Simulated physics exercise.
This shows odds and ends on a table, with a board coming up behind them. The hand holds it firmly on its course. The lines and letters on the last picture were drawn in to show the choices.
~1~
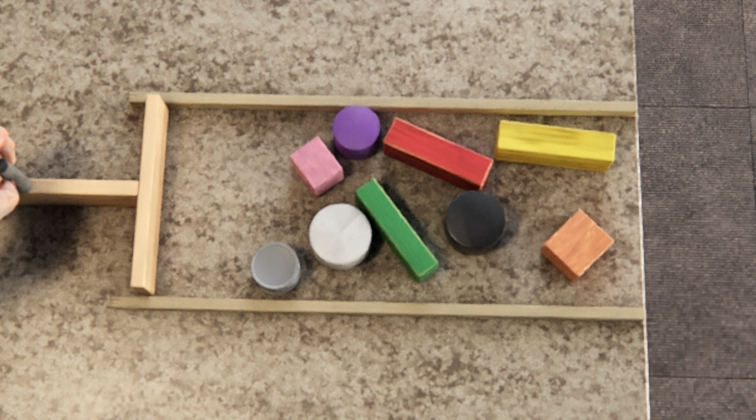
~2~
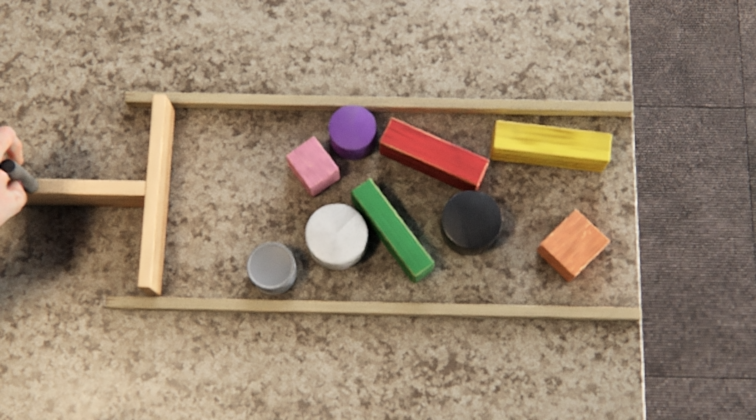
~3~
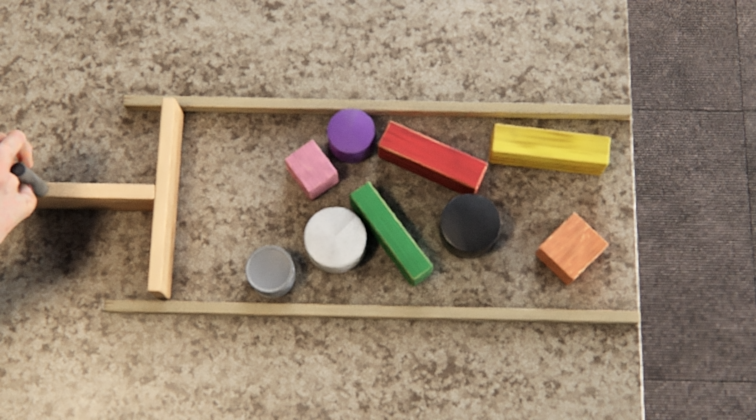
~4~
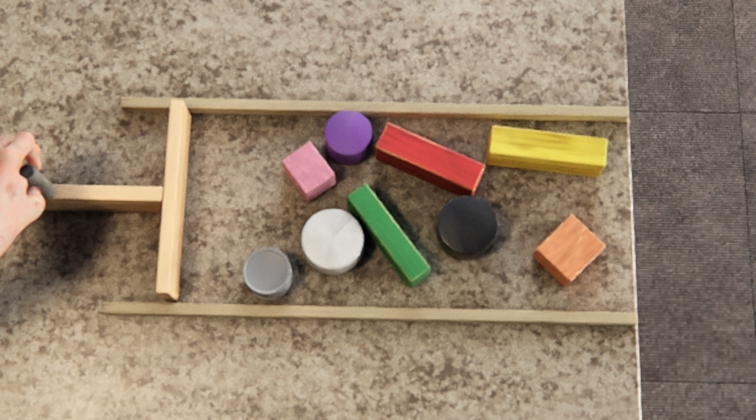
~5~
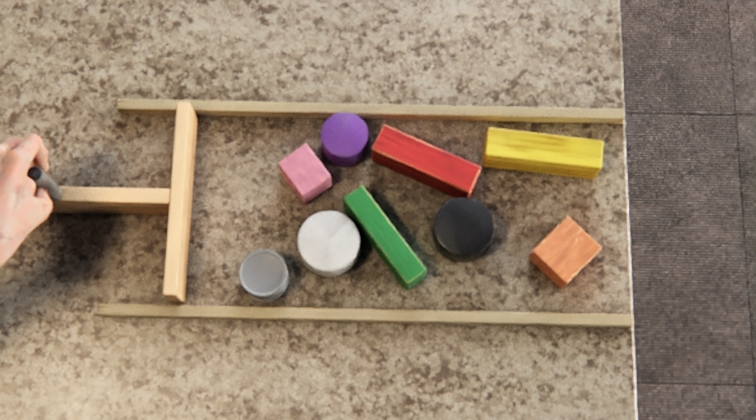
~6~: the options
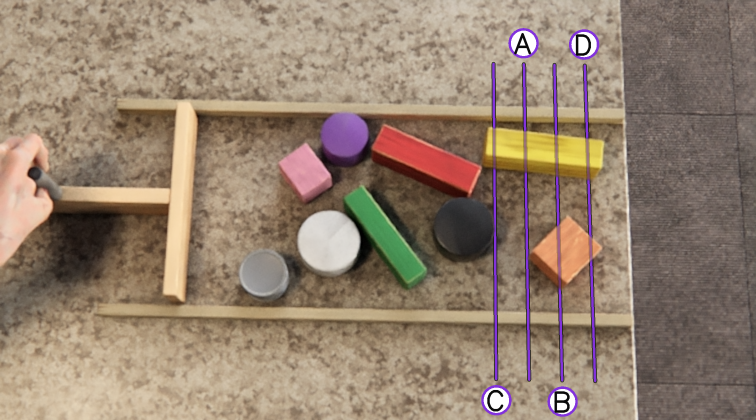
On a speckled tabletop, a hand slides a wooden board slightly right toward scattered colourful blocks.
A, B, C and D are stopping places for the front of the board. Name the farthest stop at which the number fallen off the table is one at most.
Stop at C.
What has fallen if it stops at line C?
The orange block goes over.
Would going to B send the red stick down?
Yes.
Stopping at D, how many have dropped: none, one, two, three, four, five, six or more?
Five.
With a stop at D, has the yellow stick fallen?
By then, yes.
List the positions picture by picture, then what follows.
Board (145, 188); black tin (474, 223); green stick (396, 231), in the first picture.
Board (152, 188); pink block (313, 167), in the second picture.
Board (161, 192); grey tin (271, 272), in the third picture.
Board (170, 194); orange block (568, 250), in the fourth picture.
Board (177, 196); yellow stick (542, 154); black tin (463, 230); green stick (385, 238), in the fifth picture.
On the copy, A at (526, 216); B at (558, 216); C at (495, 215); D at (590, 217).
On C. First, board (290, 198); grey tin (320, 284); pink block (328, 178).
Then, board (406, 201); orange block (576, 258); yellow stick (545, 148).
Finally, board (493, 203); orange block over the edge; black tin (618, 235); one fallen.
By contrast, A drops two; B drops five; D drops five.
